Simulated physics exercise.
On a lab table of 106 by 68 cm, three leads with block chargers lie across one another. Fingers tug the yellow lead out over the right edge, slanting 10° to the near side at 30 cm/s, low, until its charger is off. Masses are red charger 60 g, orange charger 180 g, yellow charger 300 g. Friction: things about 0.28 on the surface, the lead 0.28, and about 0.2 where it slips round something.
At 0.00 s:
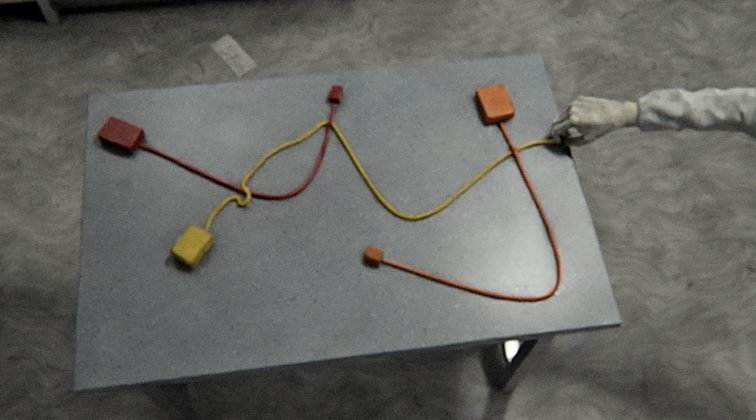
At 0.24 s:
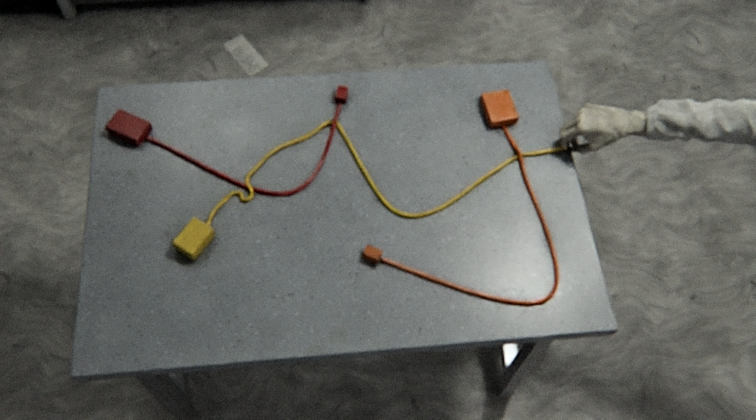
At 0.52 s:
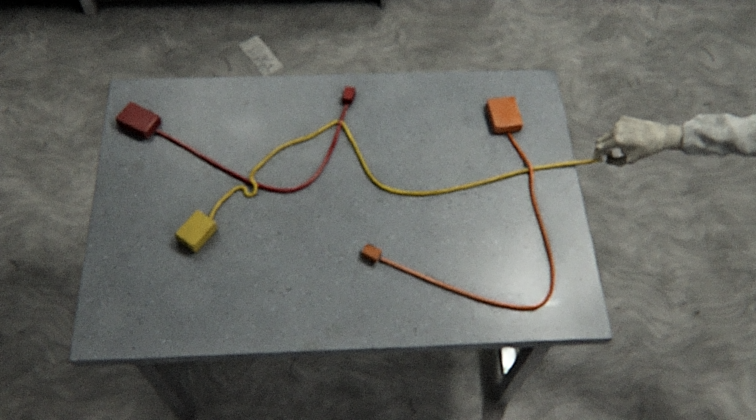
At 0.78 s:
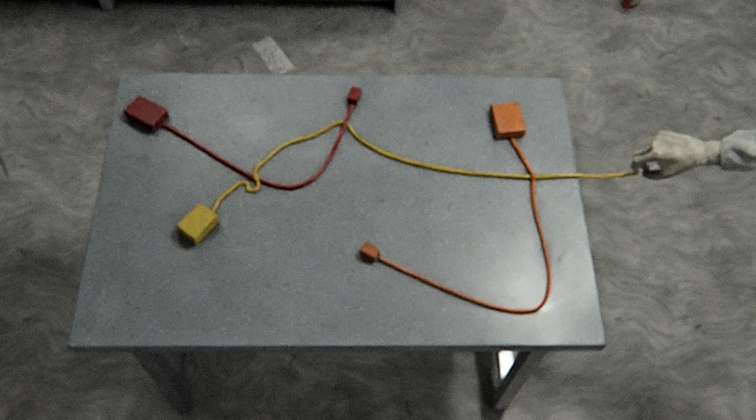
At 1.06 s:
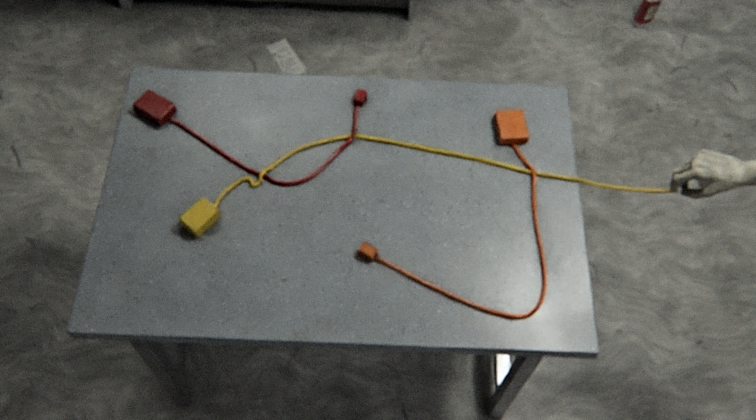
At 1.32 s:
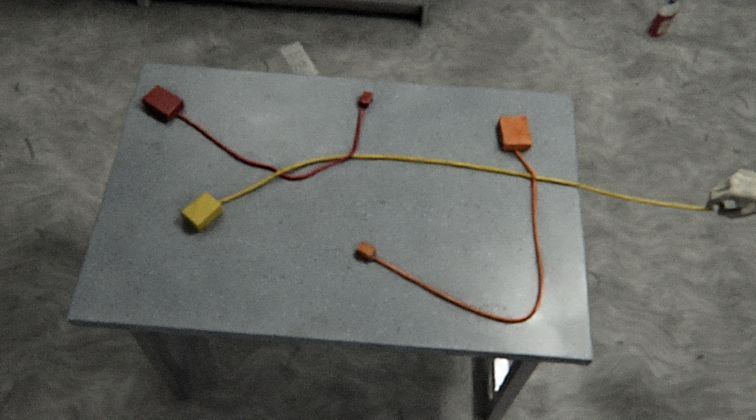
A hand pulled the yellow cord out past the right edge of a gray table, drawing its curves and small kink nearly straight across the red and orange cords, while the yellow block barely moved.
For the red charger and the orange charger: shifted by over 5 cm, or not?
In order: The red charger gets shifted; the orange charger leaves its place.
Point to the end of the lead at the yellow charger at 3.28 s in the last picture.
At about (457, 209).
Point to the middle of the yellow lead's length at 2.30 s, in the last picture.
Near (586, 223).
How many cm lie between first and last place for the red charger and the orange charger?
About: Red charger over the edge, orange charger over the edge.
By 2.3 s, the yellow lead's tail end at (325, 208); red charger 7 cm off its start, yellow charger 23 cm off its start, red plug 9 cm off its start.
By 3.3 s, the yellow lead's tail end at (457, 209); red charger 22 cm off its start, yellow charger 51 cm off its start, red plug 25 cm off its start.
By 4.2 s, the yellow lead's tail end at (588, 260); red charger 42 cm off its start at (321, 163), yellow charger 79 cm off its start at (573, 257), red plug 60 cm off its start at (580, 240).
By 5.2 s, the yellow lead has left the top; red charger over the edge, orange charger over the edge, yellow charger over the edge.
By 5.7 s, the yellow lead has left the top; red charger over the edge, orange charger over the edge, yellow charger over the edge, red plug over the edge.
